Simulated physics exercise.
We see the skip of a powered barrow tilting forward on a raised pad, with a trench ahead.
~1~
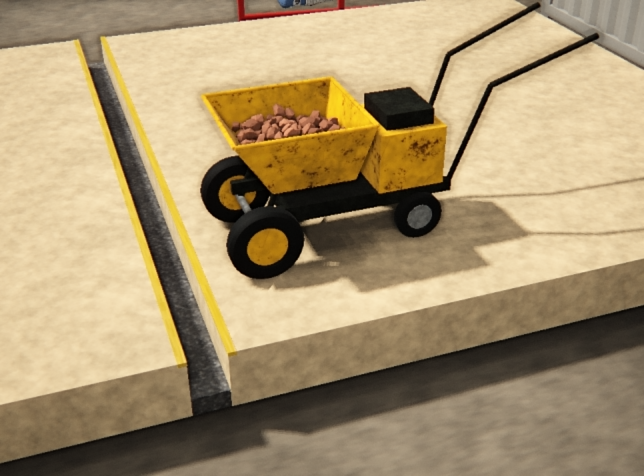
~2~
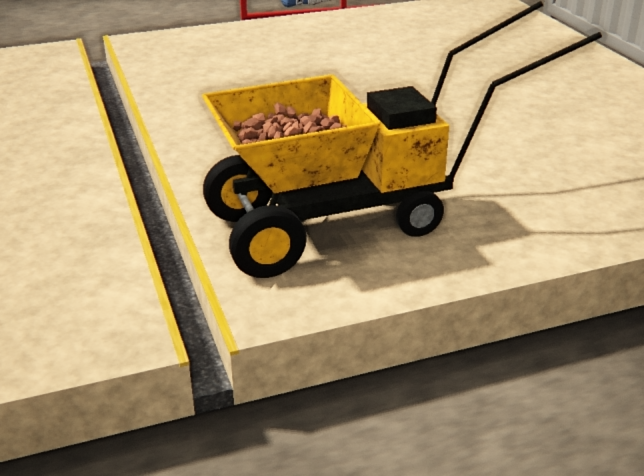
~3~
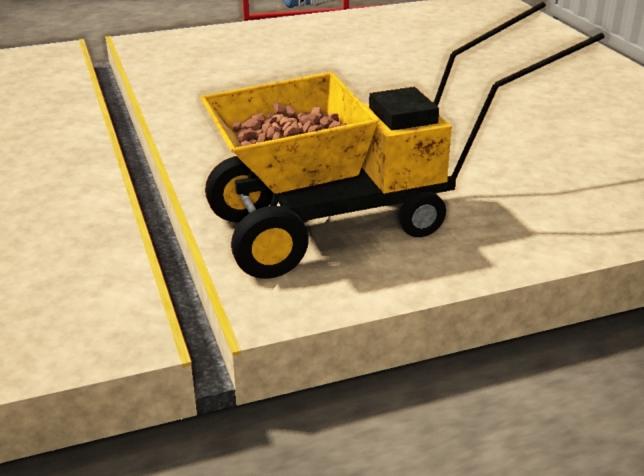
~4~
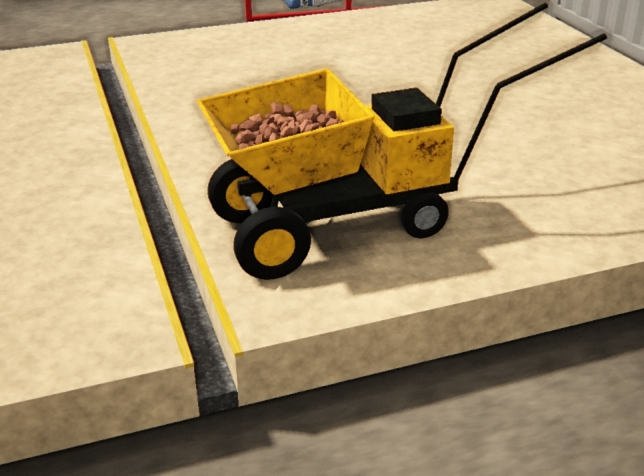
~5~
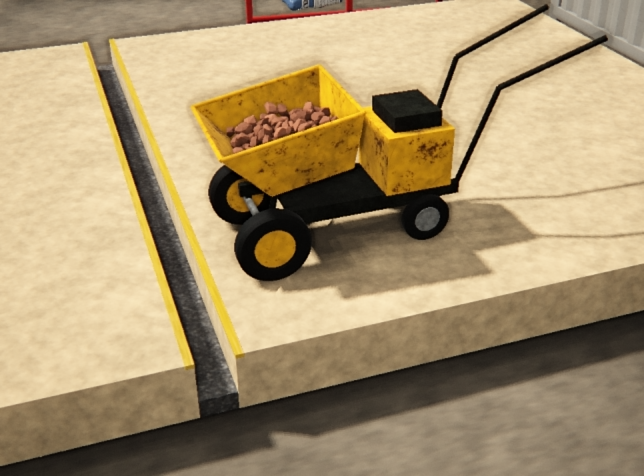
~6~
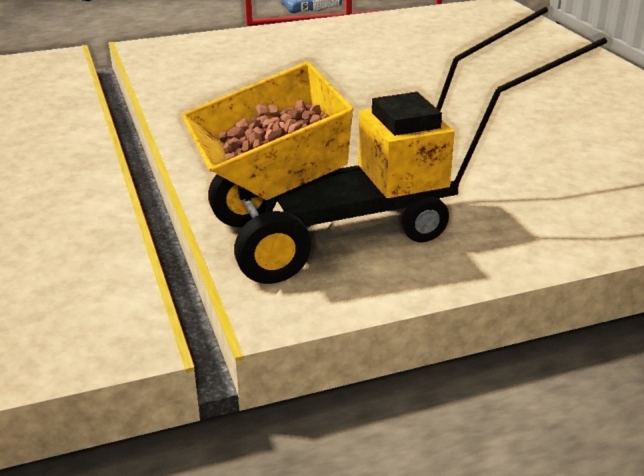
A yellow powered barrow beside a narrow trench tilts its rubble-filled skip forward to the left.
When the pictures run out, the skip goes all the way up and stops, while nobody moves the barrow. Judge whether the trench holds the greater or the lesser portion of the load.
The trench will hold a lesser part of the load.
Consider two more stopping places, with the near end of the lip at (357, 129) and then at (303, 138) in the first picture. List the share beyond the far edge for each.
About 0 percent at the first place and about 0 percent at the second.
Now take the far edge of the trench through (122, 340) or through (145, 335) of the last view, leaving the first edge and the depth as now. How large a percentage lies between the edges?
Near 80 % and 50 %.
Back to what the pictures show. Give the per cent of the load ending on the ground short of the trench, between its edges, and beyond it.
Short 0, between 5, beyond 90 %.
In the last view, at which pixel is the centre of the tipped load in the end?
Around (114, 273).
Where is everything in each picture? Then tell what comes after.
In the first frame, lip of the skip at (235, 149), level; top of the load at (294, 134), lumps of rubble; first edge of the trench at (217, 314); far edge at (169, 324), the trench under half as wide as the skip, and about as deep as wide.
In the second frame, lip of the skip at (236, 148), level; top of the load at (296, 133).
In the third frame, lip of the skip at (234, 151), tipped barely; top of the load at (295, 132).
In the fourth frame, lip of the skip at (229, 155), tipped a little; top of the load at (306, 126).
In the fifth frame, lip of the skip at (222, 161), tipped a little; top of the load at (305, 134).
In the sixth frame, lip of the skip at (212, 170), tipped clearly; top of the load at (303, 126); first edge of the trench at (224, 319); far edge at (177, 329).
Soon after the last picture, skip tipped steeply; all in the skip.
A little later, skip tipped right over; nearly all in the skip; a small part beyond it.
Later still, skip tipped right over; about a quarter in the skip; most beyond it.
By the end, skip tipped right over; a small part in the skip; a stray few in or heaped over the trench; nearly all beyond it.
